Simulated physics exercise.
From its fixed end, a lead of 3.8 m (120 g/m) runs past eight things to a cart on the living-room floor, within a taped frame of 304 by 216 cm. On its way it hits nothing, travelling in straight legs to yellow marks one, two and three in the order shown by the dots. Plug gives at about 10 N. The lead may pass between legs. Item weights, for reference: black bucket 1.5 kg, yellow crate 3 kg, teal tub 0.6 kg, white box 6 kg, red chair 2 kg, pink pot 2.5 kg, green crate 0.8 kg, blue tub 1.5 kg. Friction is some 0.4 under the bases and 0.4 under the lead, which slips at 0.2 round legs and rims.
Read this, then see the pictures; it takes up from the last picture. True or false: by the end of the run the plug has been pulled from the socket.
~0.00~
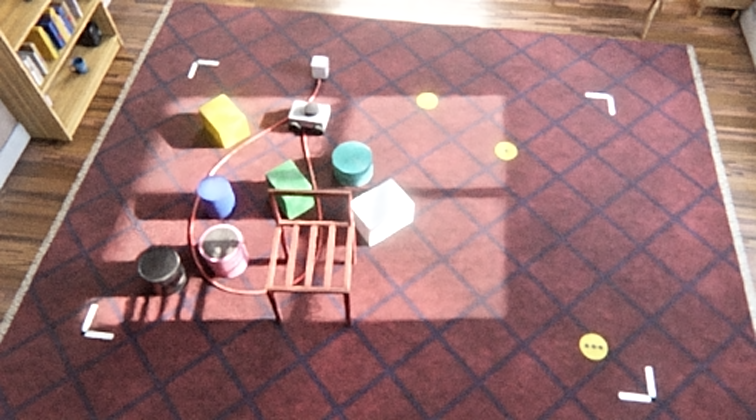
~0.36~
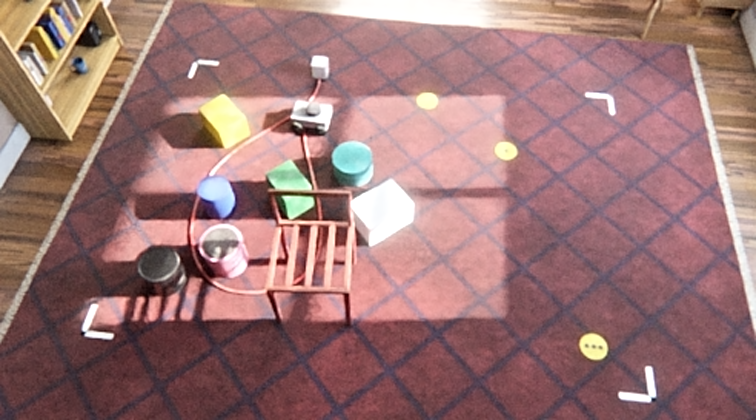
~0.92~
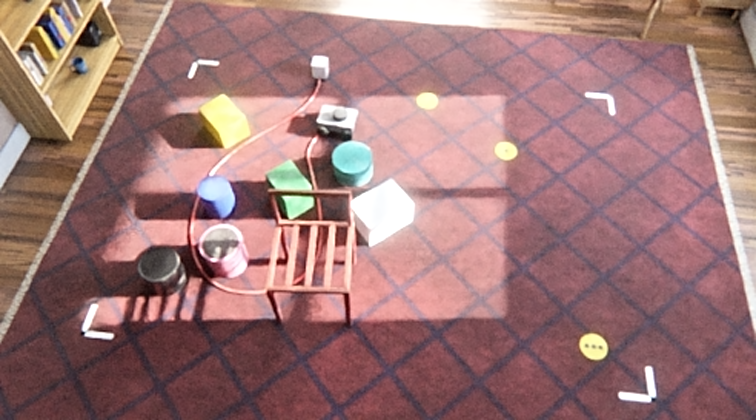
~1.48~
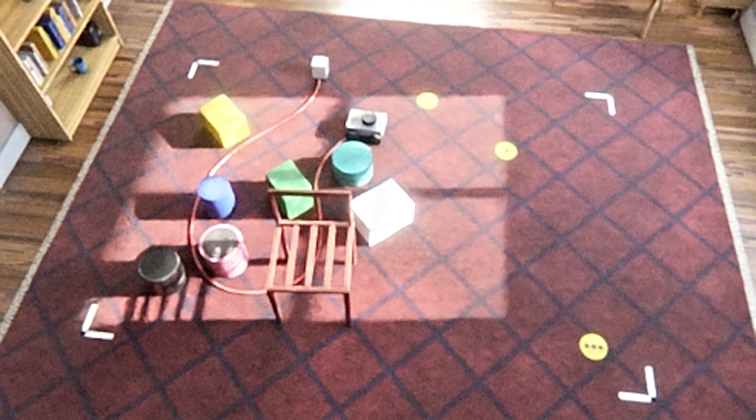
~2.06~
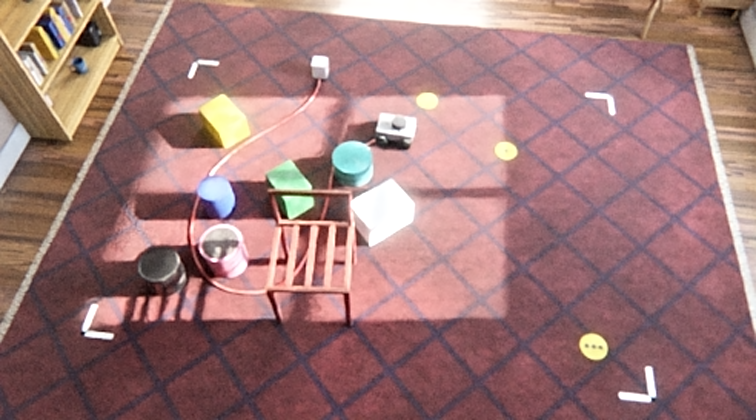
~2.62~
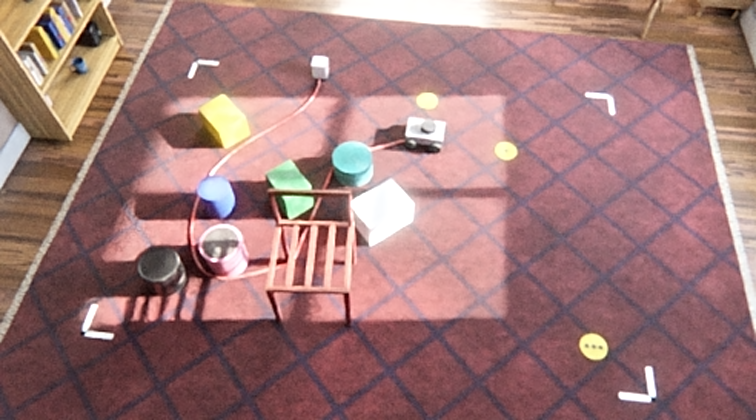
False.
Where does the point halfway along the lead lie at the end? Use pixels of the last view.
(323, 208), roughly.
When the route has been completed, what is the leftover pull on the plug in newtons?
The pull at the fixed end comes to around 7 N.
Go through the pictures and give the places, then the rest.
In the first frame, shows, blue tub (213, 187); teal tub (352, 157); black bucket (158, 264); marks (506, 151) (427, 101) (594, 347); lead runs through (216, 168); cart (303, 121).
In the second frame, shows, cart (305, 121).
In the third frame, shows, lead runs through (303, 107); cart (331, 125).
In the fourth frame, shows, lead runs through (303, 107) (322, 165); cart (359, 129).
In the fifth frame, shows, lead runs through (303, 107); cart (389, 133).
In the sixth frame, shows, blue tub (213, 187); teal tub (352, 157); black bucket (158, 264); lead runs through (303, 107) (216, 168); cart (417, 137).
After 5.0 s, cart at (477, 131), lead slack at the fixed end; teal tub 18 cm off its start, pink pot 12 cm off its start, red chair 4 cm off its start.
After 7.4 s, cart at (454, 139), lead slack at the fixed end; teal tub 18 cm off its start, pink pot 12 cm off its start, red chair 4 cm off its start.
After 9.7 s, cart at (511, 232), 6 N at the fixed end; teal tub 19 cm off its start at (375, 173), pink pot 15 cm off its start at (239, 224), red chair 10 cm off its start at (306, 238).
After 12.1 s, cart at (586, 340), 6 N at the fixed end; pink pot 40 cm off its start, teal tub 25 cm off its start, blue tub 24 cm off its start.
After 12.5 s, cart at (586, 340), 7 N at the fixed end; pink pot 40 cm off its start at (273, 198), teal tub 25 cm off its start at (357, 189), blue tub 24 cm off its start at (253, 176), red chair 19 cm off its start at (302, 225).
